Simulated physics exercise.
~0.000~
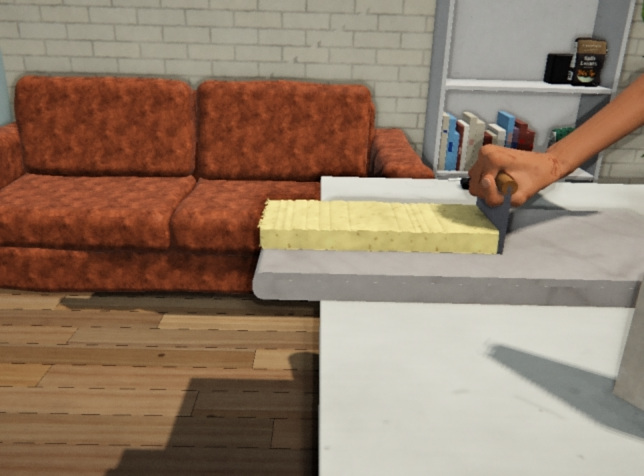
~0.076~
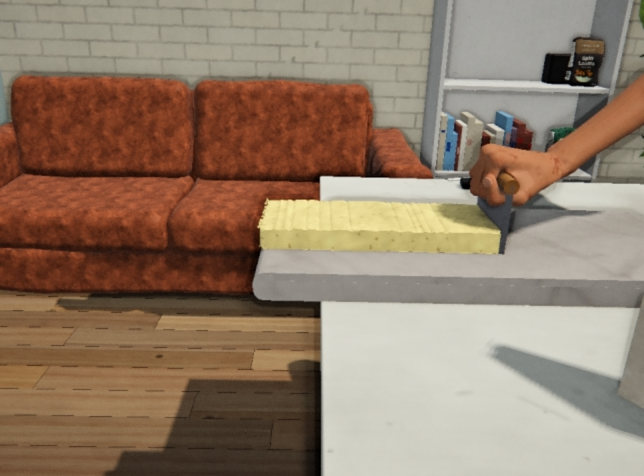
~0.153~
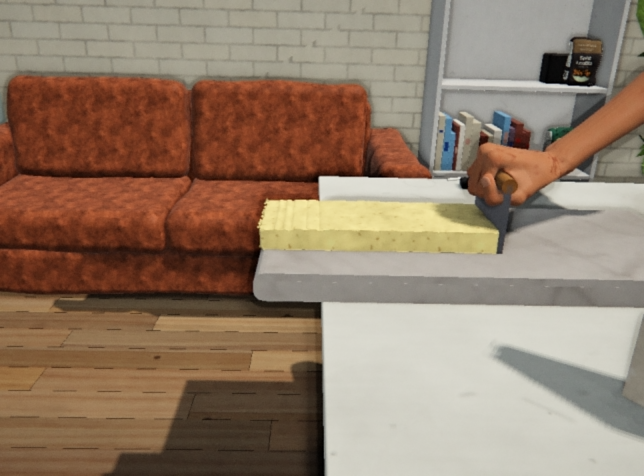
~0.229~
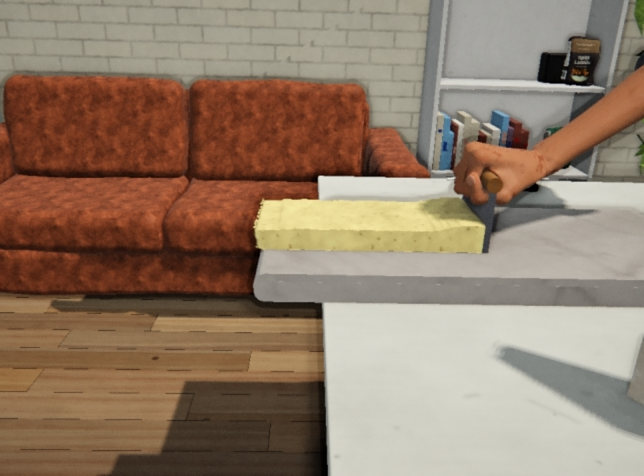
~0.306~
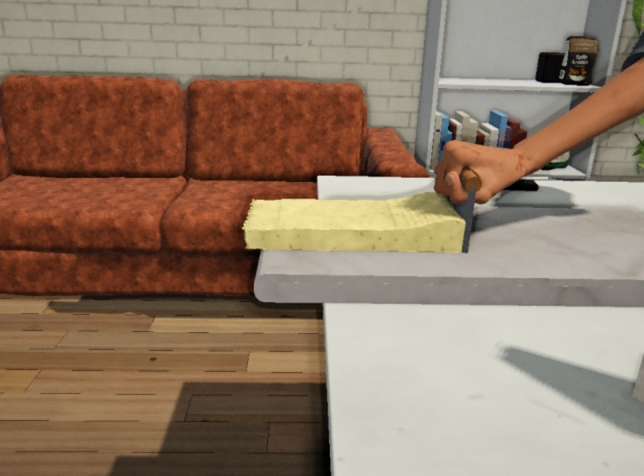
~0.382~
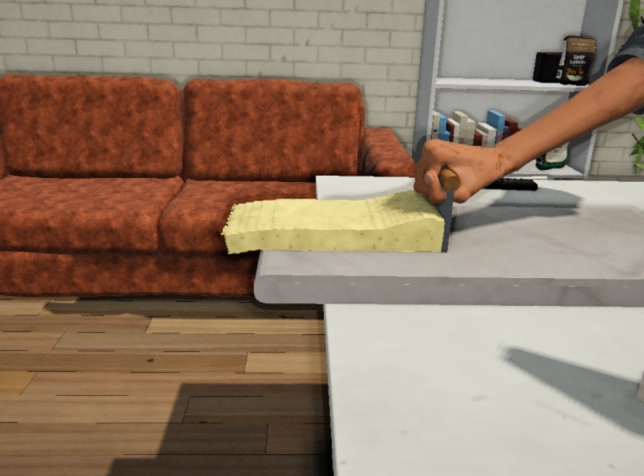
The clip shows a hand holding a scraper against the right end of a pale yellow block on a grey slab, before a red-orange sofa, then pushing it left until its front end extends slightly past the slab's edge.
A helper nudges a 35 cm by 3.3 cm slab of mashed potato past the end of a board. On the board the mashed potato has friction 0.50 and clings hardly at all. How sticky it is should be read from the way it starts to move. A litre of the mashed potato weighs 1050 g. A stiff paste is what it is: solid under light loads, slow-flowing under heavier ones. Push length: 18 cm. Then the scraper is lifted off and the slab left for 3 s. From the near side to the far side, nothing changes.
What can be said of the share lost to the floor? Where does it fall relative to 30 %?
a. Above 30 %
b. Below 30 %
Above 30 % (a).
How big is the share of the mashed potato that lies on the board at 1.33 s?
The share sits close to 60 %.
After 0.66 s, 58 % lies on the board and 0 % has fallen.
After 1.00 s, 58 % lies on the board and 37 % has fallen.
After 1.33 s, 58 % lies on the board and 37 % has fallen.
After 1.66 s, 58 % lies on the board and 37 % has fallen.
After 3.66 s, 58 % lies on the board and 37 % has fallen.
